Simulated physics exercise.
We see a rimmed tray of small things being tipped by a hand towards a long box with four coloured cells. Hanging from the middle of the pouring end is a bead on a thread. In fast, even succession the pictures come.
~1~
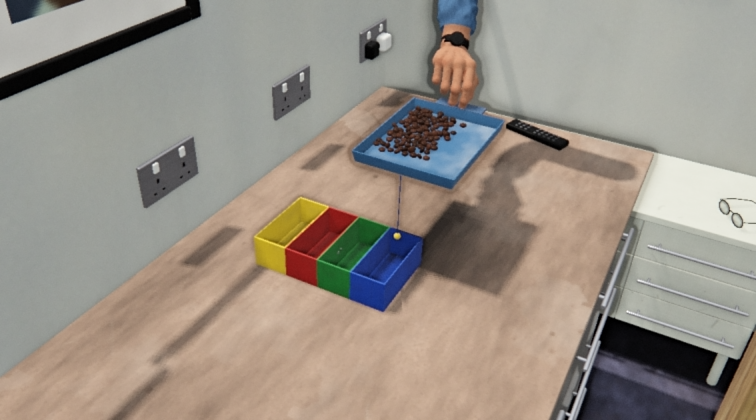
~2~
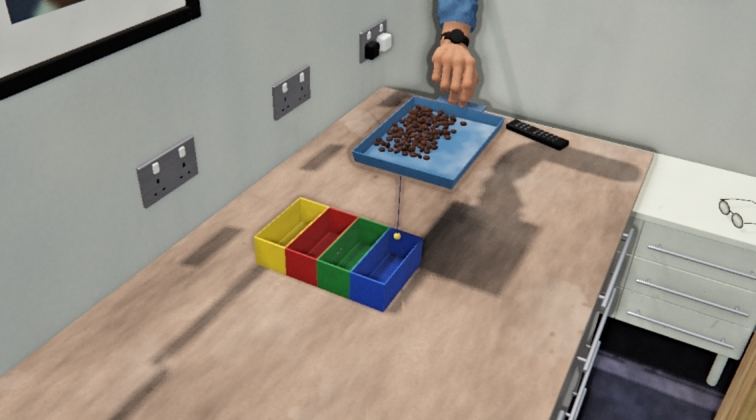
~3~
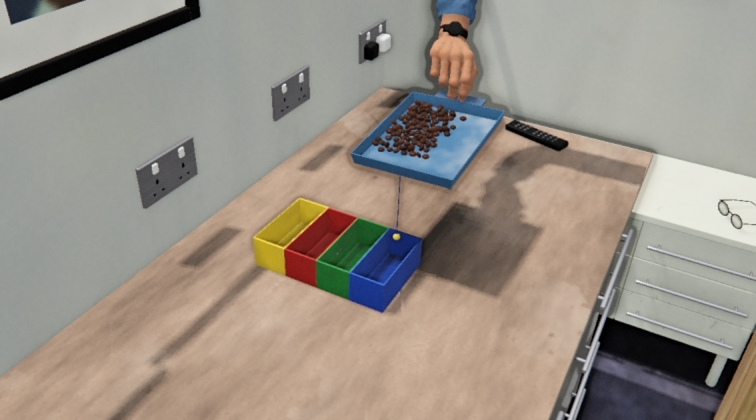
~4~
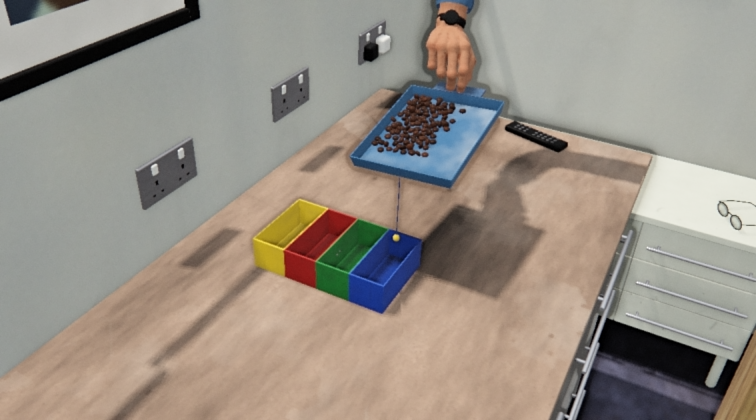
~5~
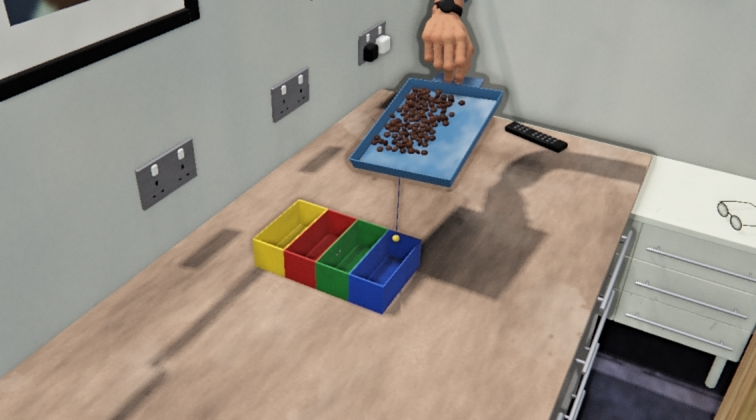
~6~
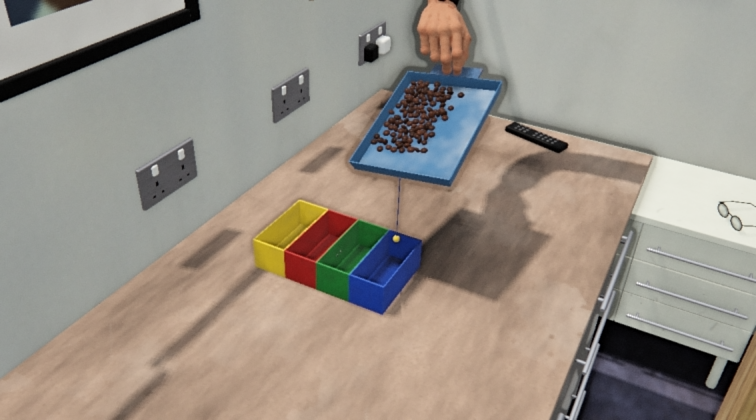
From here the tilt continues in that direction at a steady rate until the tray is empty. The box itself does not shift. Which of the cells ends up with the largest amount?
The green cell ends up with the largest amount.
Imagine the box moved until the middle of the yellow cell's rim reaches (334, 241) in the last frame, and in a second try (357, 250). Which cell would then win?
Result 1: The yellow one. Result 2: The cell in yellow.
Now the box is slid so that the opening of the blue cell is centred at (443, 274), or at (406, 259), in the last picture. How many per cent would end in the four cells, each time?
You'd get 100 per cent first and 100 per cent second.
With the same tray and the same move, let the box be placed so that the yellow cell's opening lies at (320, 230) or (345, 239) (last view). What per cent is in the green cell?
In order, 10 % and 0 %.
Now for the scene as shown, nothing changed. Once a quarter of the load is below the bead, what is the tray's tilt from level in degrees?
Somewhere near 90 degrees, I'd say.
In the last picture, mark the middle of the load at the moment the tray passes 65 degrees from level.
(376, 156).
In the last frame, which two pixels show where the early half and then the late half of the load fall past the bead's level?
Points: About (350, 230), then about (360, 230).
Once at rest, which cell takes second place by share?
That's that red cell.
Just after the last frame, tray tipped steeply; almost all on the tray; about a tenth falling or outside the box.
A moment on, tray tipped past a quarter turn; roughly a quarter on the tray; roughly a third in the green cell; roughly a quarter in the red cell; about a tenth in the blue cell; roughly a quarter falling or outside the box.
Further on, tray tipped past a quarter turn; roughly two thirds in the green cell; roughly a quarter in the red cell; about a tenth in the blue cell; just a few falling or outside the box.
When it is over, tray tipped past a quarter turn; roughly two thirds in the green cell; roughly a quarter in the red cell; about a tenth in the blue cell; not one in the yellow cell; just a few outside the box.
